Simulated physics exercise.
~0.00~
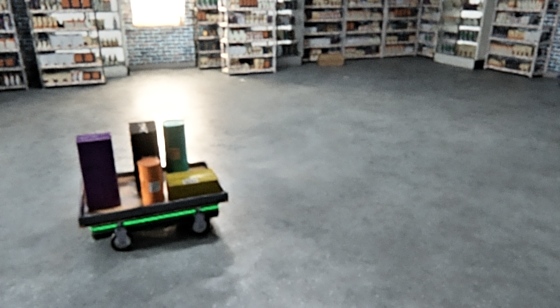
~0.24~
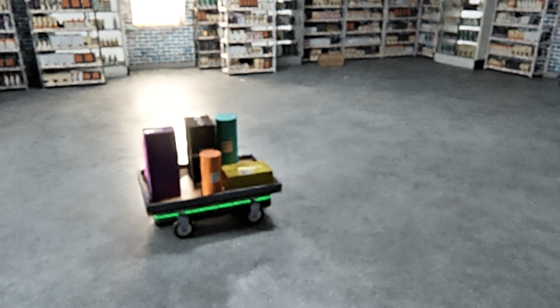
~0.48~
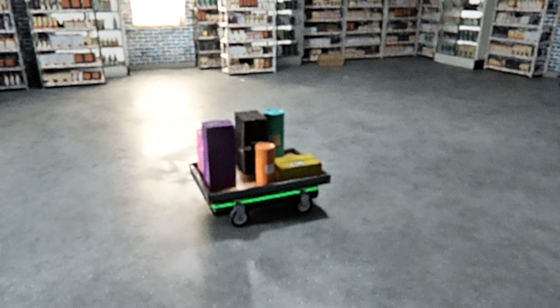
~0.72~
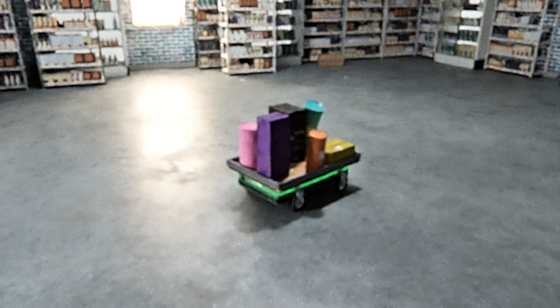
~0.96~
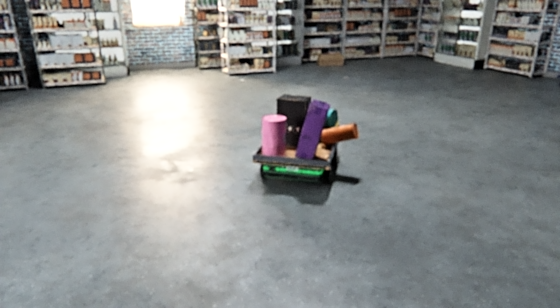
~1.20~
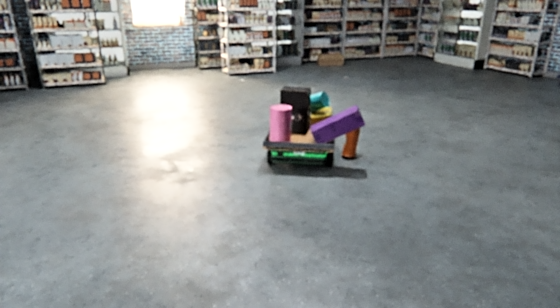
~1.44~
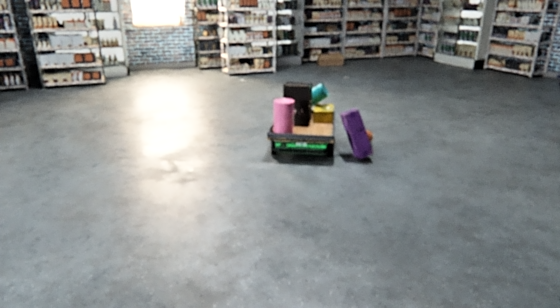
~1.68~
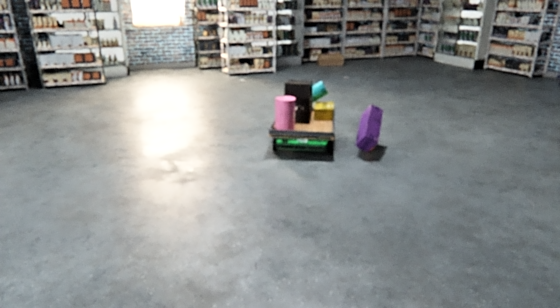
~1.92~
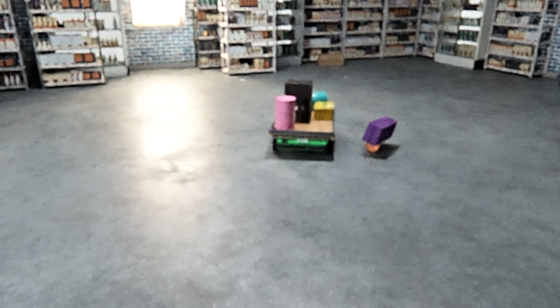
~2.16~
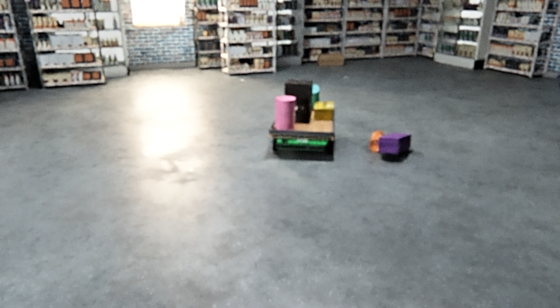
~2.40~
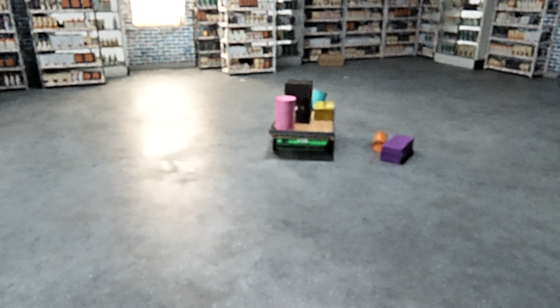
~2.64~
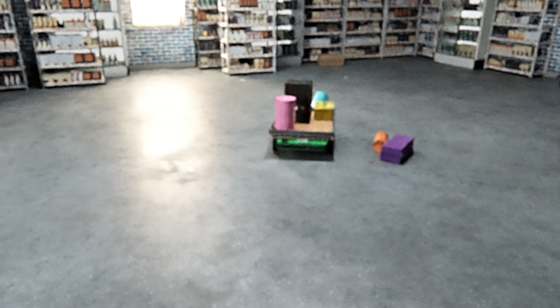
The video shows a flat cart carrying colourful boxes and canisters rightward across a shop floor, curving away as the turquoise canister tips and the orange canister and purple box tumble off. It stops with those two lying to the right, while the pink canister, black box and yellow box remain aboard.
